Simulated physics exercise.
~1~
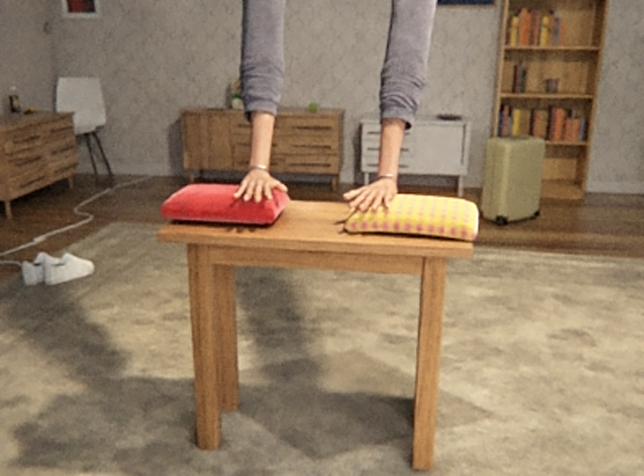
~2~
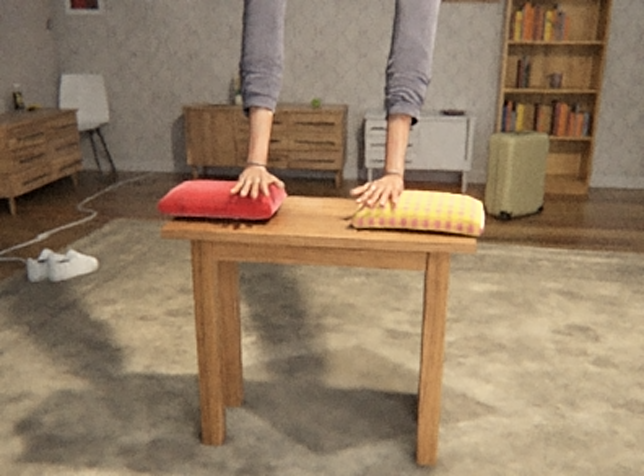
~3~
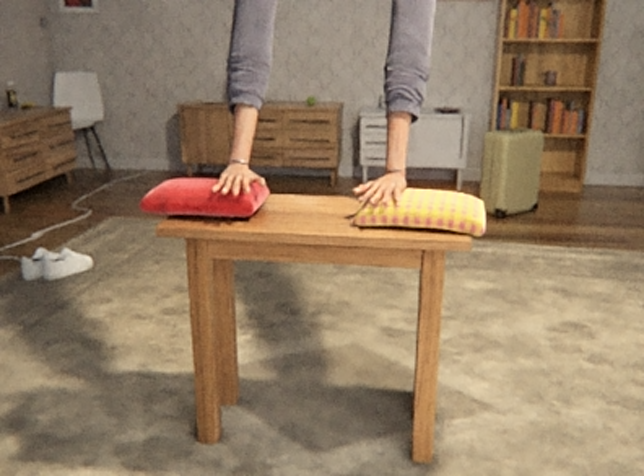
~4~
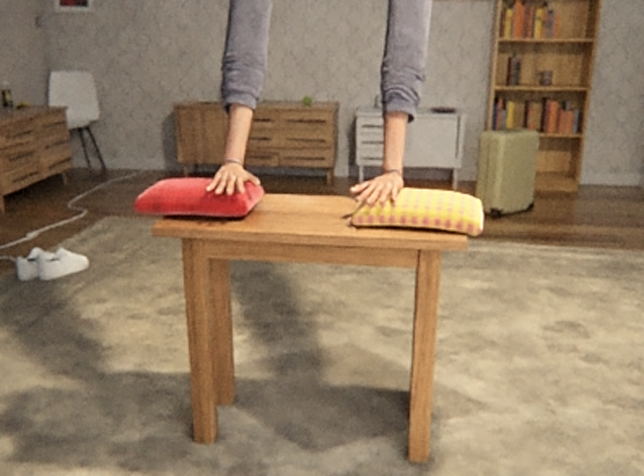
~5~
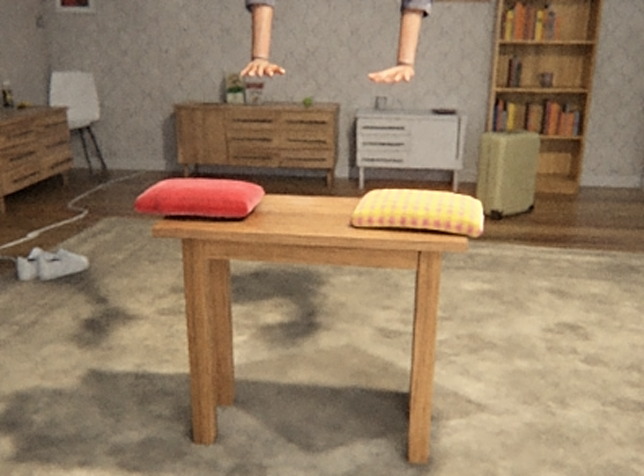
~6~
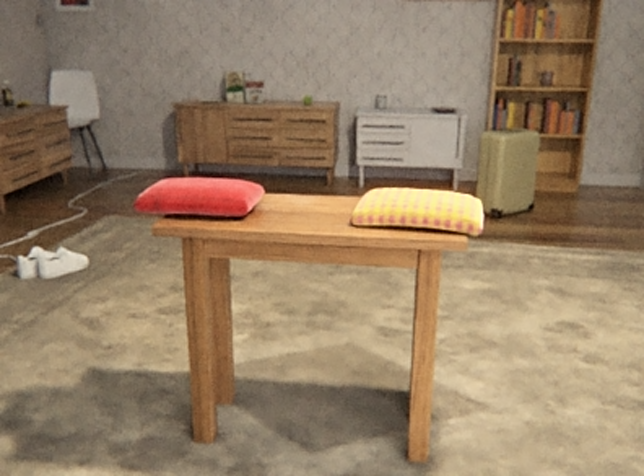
Two hands rested on a red cushion and a yellow checked one at opposite ends of a wooden table, easing them slightly farther apart, then lifted up out of sight, leaving both lying still on the tabletop.
